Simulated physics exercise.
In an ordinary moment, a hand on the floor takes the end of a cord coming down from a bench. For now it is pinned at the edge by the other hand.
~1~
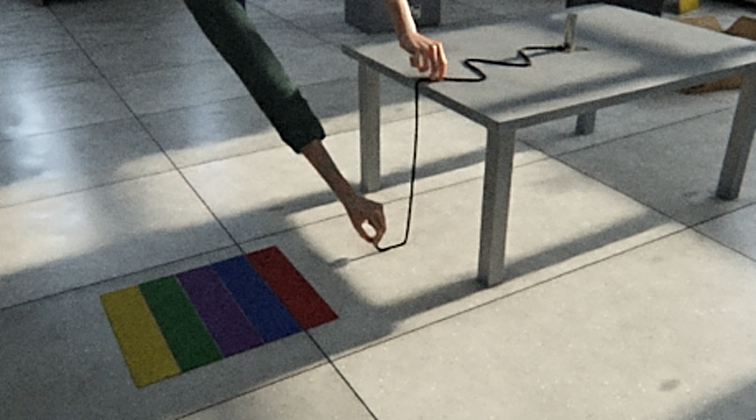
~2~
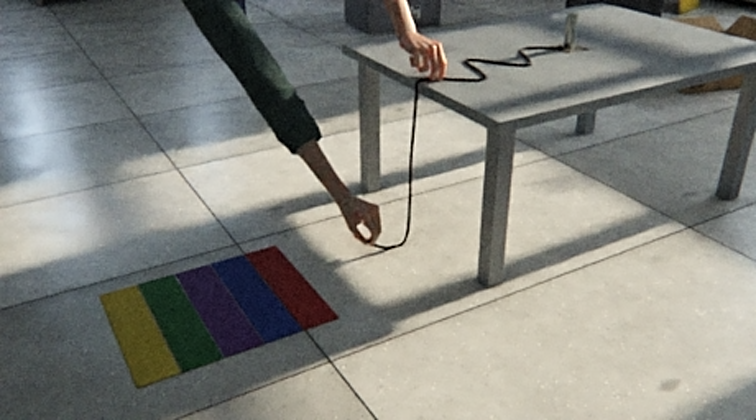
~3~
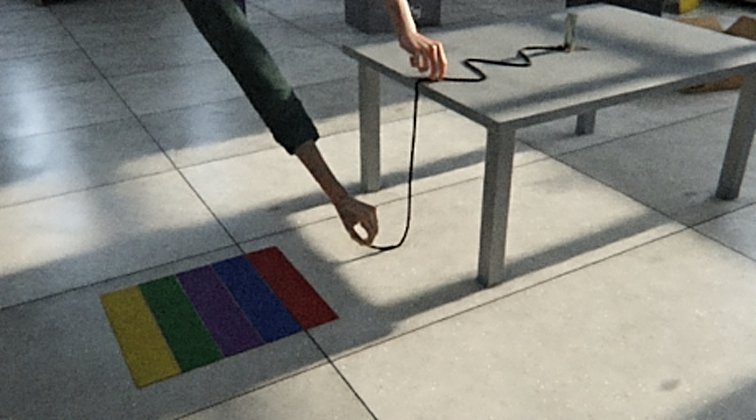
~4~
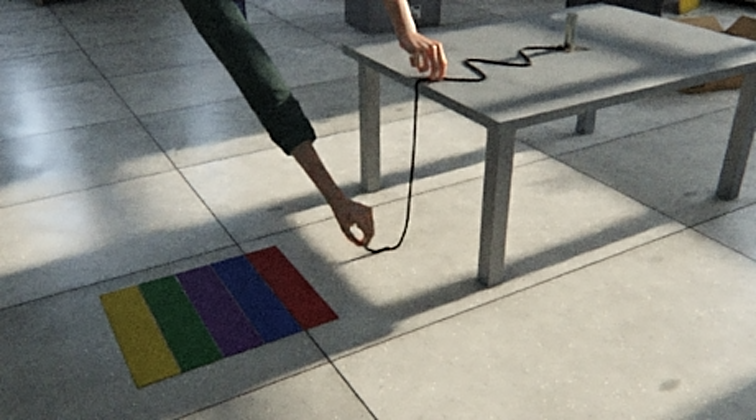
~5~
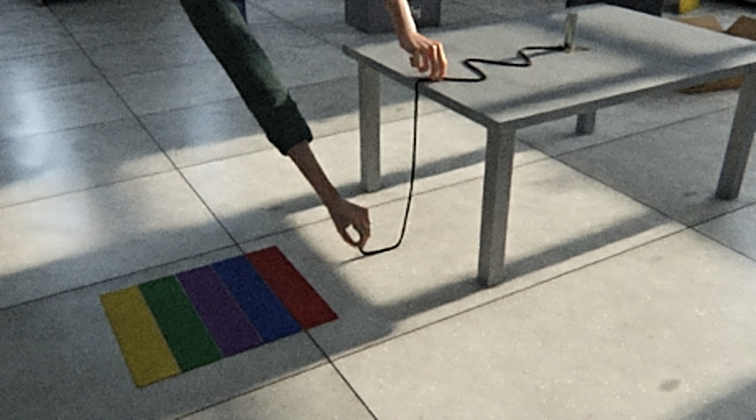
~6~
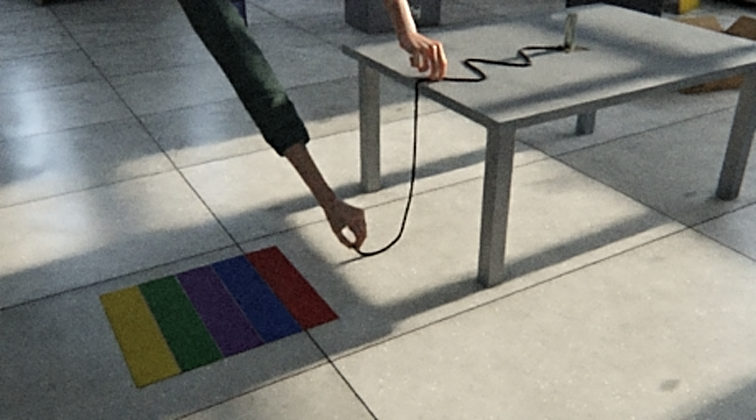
A hand near the floor draws the end of a black cord slightly left.
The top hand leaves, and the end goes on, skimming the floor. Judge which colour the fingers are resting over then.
The yellow strip.
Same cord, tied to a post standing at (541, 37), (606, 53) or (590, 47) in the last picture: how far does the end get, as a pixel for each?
Roughly (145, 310), (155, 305) and (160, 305).
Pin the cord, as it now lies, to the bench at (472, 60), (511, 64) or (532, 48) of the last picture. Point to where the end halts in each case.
(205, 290); (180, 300); (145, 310).
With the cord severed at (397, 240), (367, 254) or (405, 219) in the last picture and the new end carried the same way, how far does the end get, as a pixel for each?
Case by case: Close to (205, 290), (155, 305) and (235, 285).
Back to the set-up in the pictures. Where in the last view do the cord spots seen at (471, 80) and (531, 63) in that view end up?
(373, 119) and (495, 64), roughly.
Soon after, end near (201, 293); over purple.
Then, end near (156, 307); over green.
At full stretch, end near (128, 315); over yellow. It gets as far as the yellow strip.
